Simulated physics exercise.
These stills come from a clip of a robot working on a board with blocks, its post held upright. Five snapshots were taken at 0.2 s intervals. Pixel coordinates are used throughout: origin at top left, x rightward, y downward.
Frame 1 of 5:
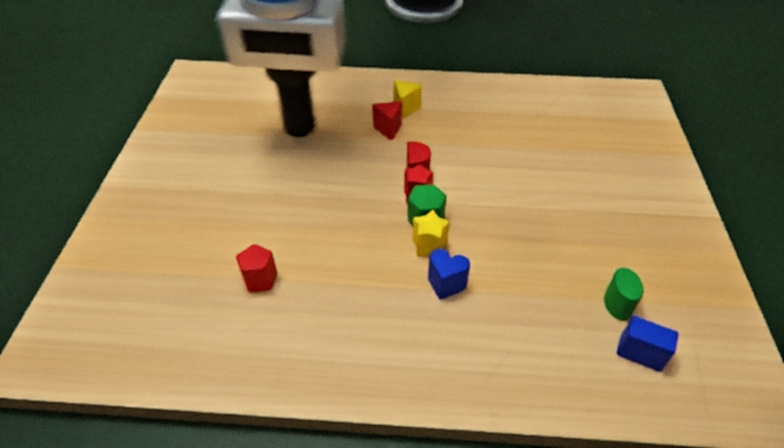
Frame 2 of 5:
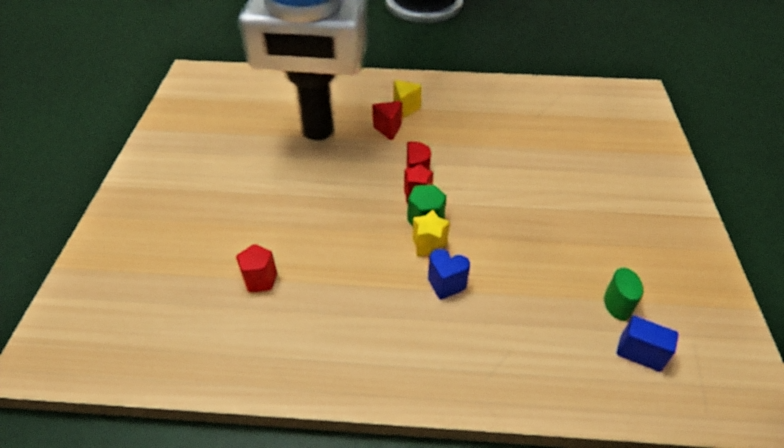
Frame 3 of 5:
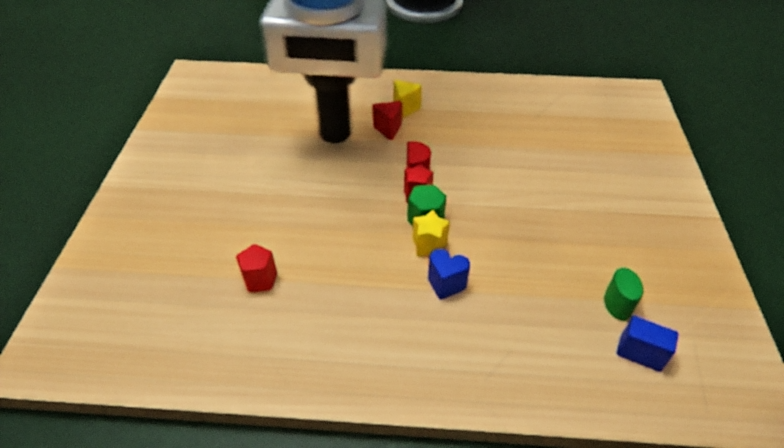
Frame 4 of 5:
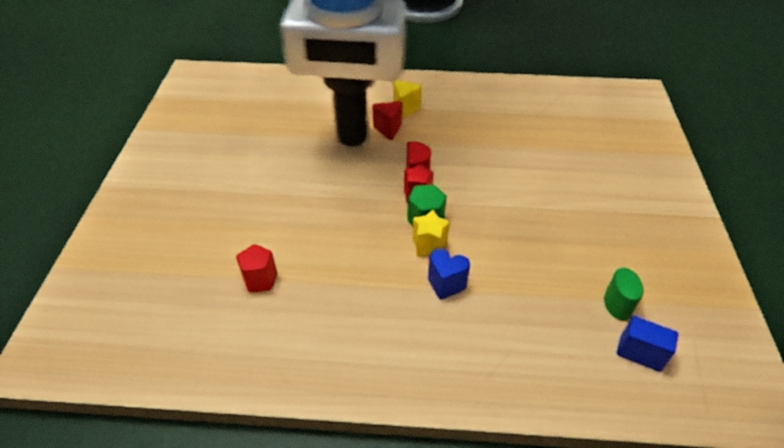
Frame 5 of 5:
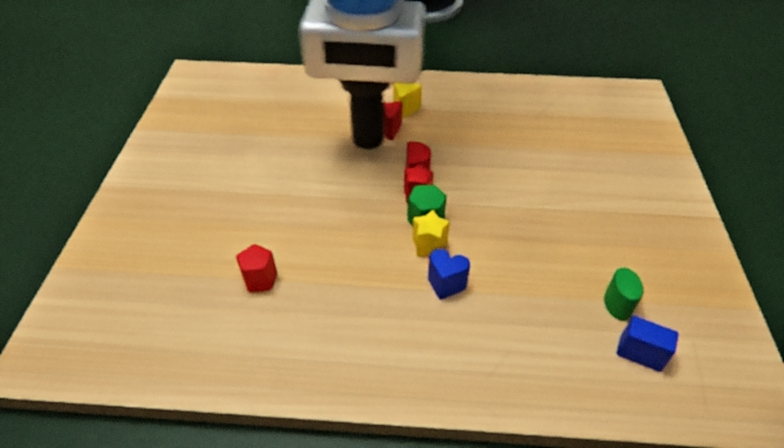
The robot's dark post slid steadily a short way right across the back of the wooden board, drawing close beside a red triangular block, while the scattered red, yellow, green and blue blocks stayed still.
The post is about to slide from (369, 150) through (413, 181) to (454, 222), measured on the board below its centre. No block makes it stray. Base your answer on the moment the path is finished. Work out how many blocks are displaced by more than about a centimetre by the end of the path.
I expect three or more blocks to be moved by more than 1 cm.
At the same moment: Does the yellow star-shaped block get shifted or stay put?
The block you're asking about gets moved.
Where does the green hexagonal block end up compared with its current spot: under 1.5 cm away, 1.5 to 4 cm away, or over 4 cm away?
Range: Over 4 cm.
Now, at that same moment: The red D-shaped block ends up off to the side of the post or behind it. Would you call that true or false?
This is true.
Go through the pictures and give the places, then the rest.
The first picture shows post tip (300, 129); block tops, red D-shaped block (418, 151); red star-shaped block (419, 173); green hexagonal block (427, 196); yellow star-shaped block (431, 223).
The second picture shows post (319, 132); blocks unchanged.
The third picture shows post (336, 135); blocks unchanged.
The fourth picture shows post (353, 137); blocks unchanged.
The fifth picture shows post (368, 140); red D-shaped block (418, 151); red star-shaped block (419, 173); green hexagonal block (427, 196); yellow star-shaped block (431, 223).
One third of the way, post (400, 160); red D-shaped block (427, 153), turned 20° clockwise.
Two thirds of the way, post (429, 184); red D-shaped block (450, 158), turned 30° anticlockwise; red star-shaped block (449, 189); green hexagonal block (444, 213), turned 35° clockwise; yellow star-shaped block (428, 238), turned 30° clockwise.
At the end, post (455, 212); red D-shaped block (450, 158), turned 35° anticlockwise; red star-shaped block (486, 211), turned 35° anticlockwise; green hexagonal block (460, 228), turned 95° clockwise; yellow star-shaped block (427, 241), turned 40° clockwise.
